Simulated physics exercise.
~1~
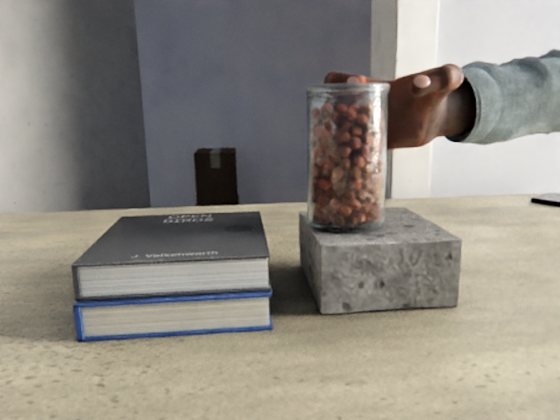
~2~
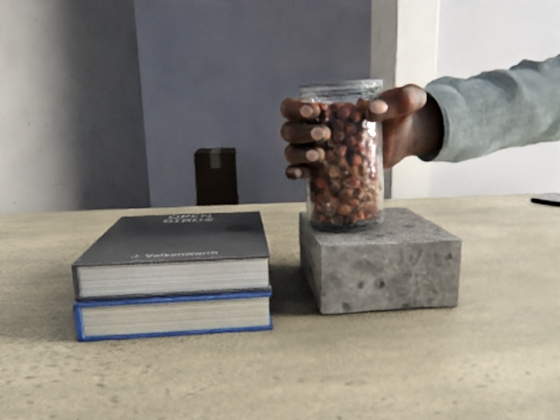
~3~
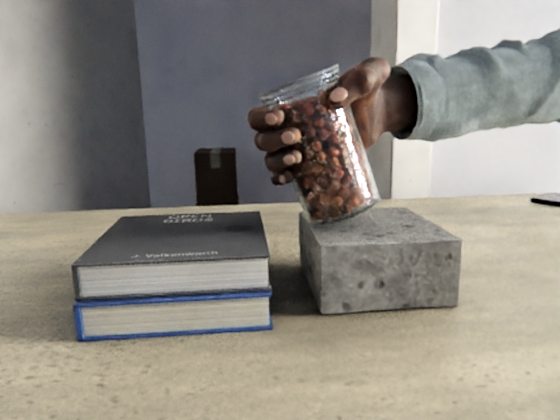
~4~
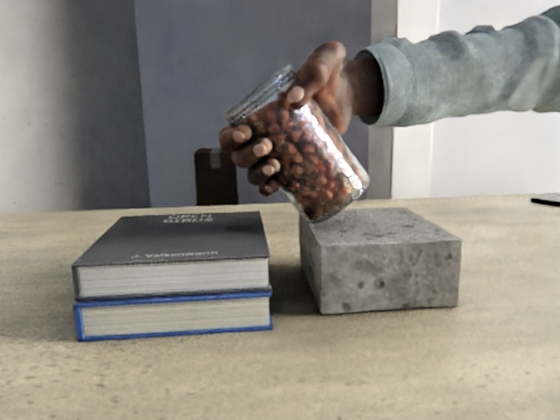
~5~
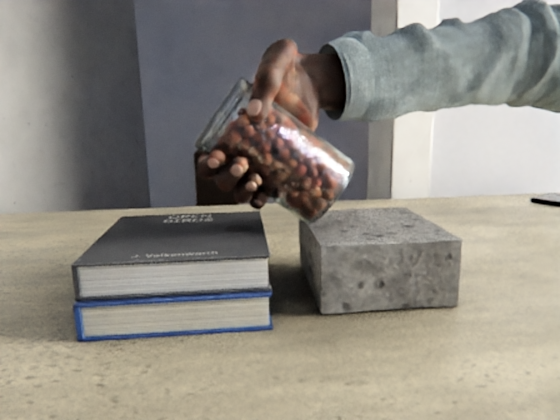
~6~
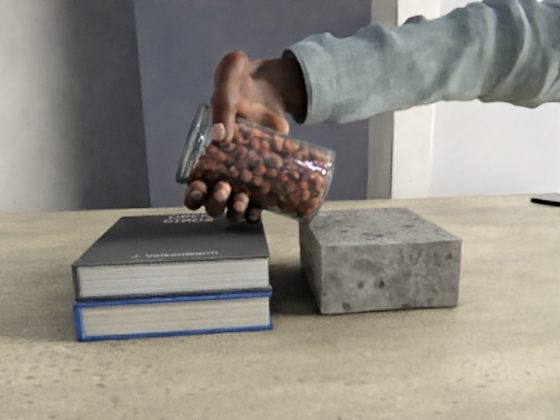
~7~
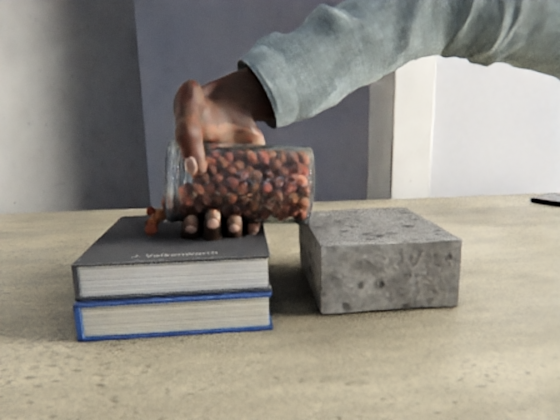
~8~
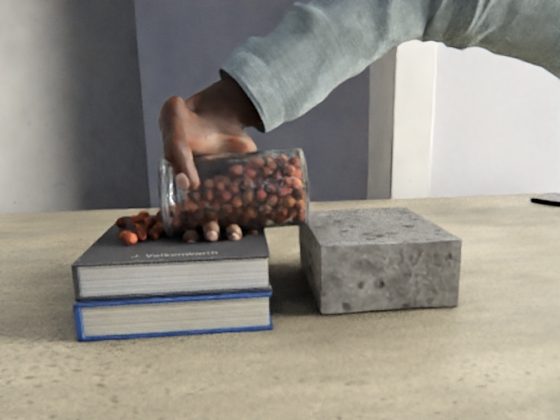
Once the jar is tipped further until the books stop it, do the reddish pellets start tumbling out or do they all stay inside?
The pellets start tumbling out, with a few landing on the top book while most remain in the jar.
On a pale tabletop, a hand gripped an open glass jar of small reddish pellets on a gray block, lifted it leftward while tipping it over, and laid it sideways on two stacked books, where a few pellets spilled out.
